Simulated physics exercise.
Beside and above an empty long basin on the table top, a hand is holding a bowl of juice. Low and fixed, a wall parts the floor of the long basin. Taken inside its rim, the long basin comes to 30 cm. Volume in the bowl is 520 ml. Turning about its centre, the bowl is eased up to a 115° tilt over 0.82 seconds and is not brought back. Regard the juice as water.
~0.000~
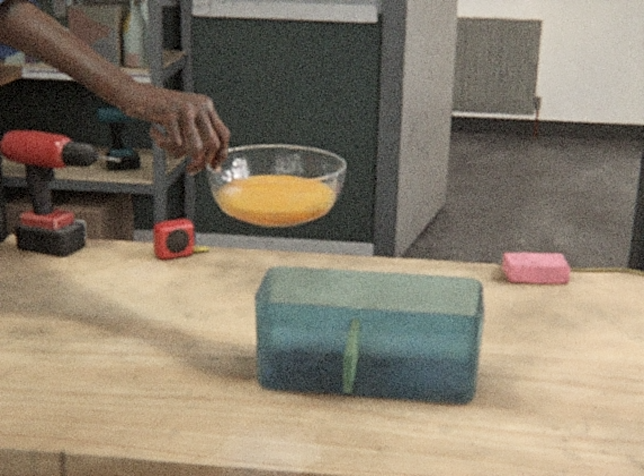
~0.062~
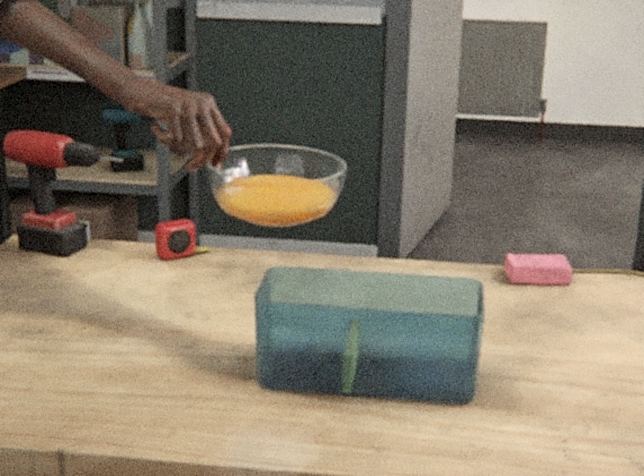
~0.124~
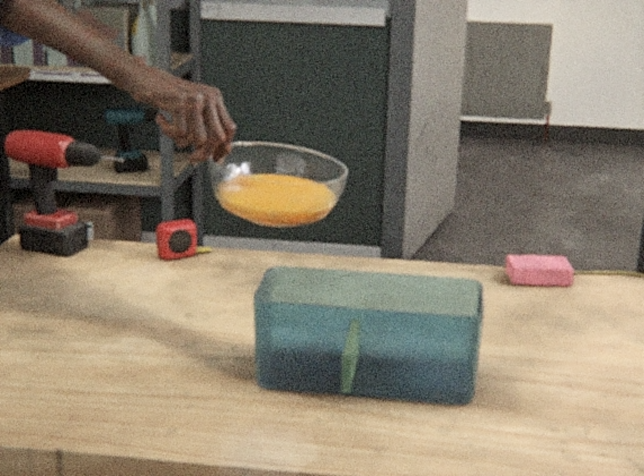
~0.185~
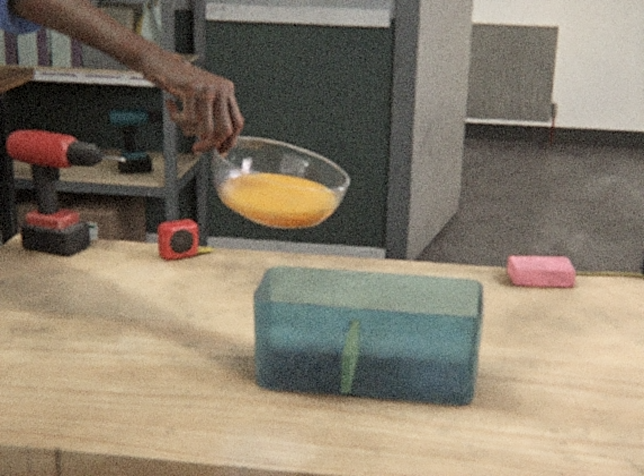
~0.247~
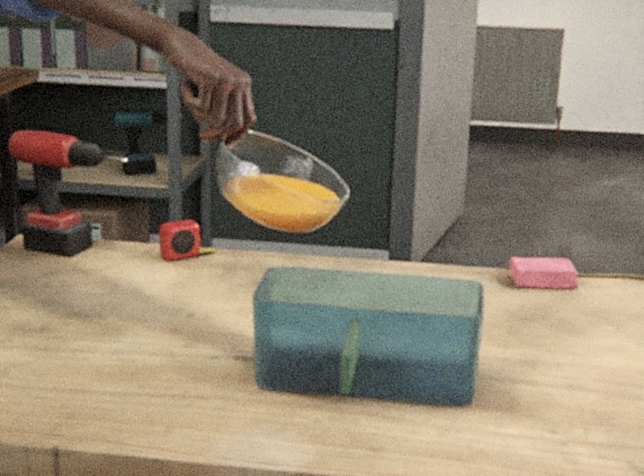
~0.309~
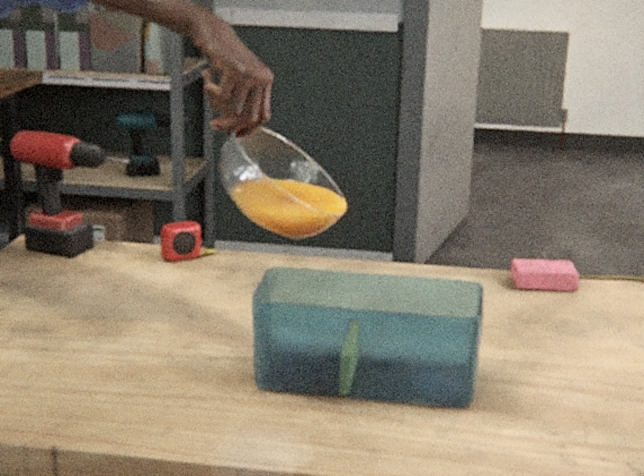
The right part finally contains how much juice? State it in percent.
About 59 in every hundred parts.
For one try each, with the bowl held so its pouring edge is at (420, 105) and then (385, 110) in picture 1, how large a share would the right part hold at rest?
I'd say 90 percent on the first go, 80 percent on the next.
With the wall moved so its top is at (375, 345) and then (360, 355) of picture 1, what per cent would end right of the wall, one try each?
The first try gives 25 percent and the second 50 percent.
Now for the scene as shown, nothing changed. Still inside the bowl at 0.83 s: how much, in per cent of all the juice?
About 0 % is still there.
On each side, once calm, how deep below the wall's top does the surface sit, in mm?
Left roughly 42 mm; right roughly 42 mm.
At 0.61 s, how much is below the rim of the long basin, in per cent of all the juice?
Close to 70 in a hundred.
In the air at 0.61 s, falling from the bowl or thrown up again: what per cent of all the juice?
About 20 per cent.
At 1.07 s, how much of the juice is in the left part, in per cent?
Reading: Approx. 40 per cent.
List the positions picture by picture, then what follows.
In the first picture, it leans 0°; its right rim is at (345, 168); the juice meets the walls at (218, 187) and (336, 194); the long basin's rim runs from (262, 284) to (483, 298); the wall's top is at (352, 337).
In the second picture, it leans 2°; its right rim is at (345, 170); the juice meets the walls at (218, 187) and (336, 194).
In the third picture, it leans 6°; its right rim is at (346, 175); the juice meets the walls at (218, 184) and (336, 196).
In the fourth picture, it leans 14°; its right rim is at (347, 184); the juice meets the walls at (221, 181) and (338, 199).
In the fifth picture, it leans 24°; its right rim is at (347, 197); the juice meets the walls at (226, 181) and (341, 201).
In the sixth picture, it leans 36°; its right rim is at (344, 211); the juice meets the walls at (234, 185) and (346, 203).
Then, 0.61 s in, the tilt is 98° and 11 per cent is still to pour, 16 is left of the wall and 54 right of it.
Then, 0.83 s in, the tilt is 115° and 0 per cent is still to pour, 39 is left of the wall and 59 right of it.
Then, 1.07 s in, the tilt is 115° and 0 per cent is still to pour, 40 is left of the wall and 59 right of it.
Then, 1.32 s in, the tilt is 115° and 0 per cent is still to pour, 40 is left of the wall and 59 right of it.
Finally, 40 per cent lies left of the wall, 59 right of it and 1 outside.
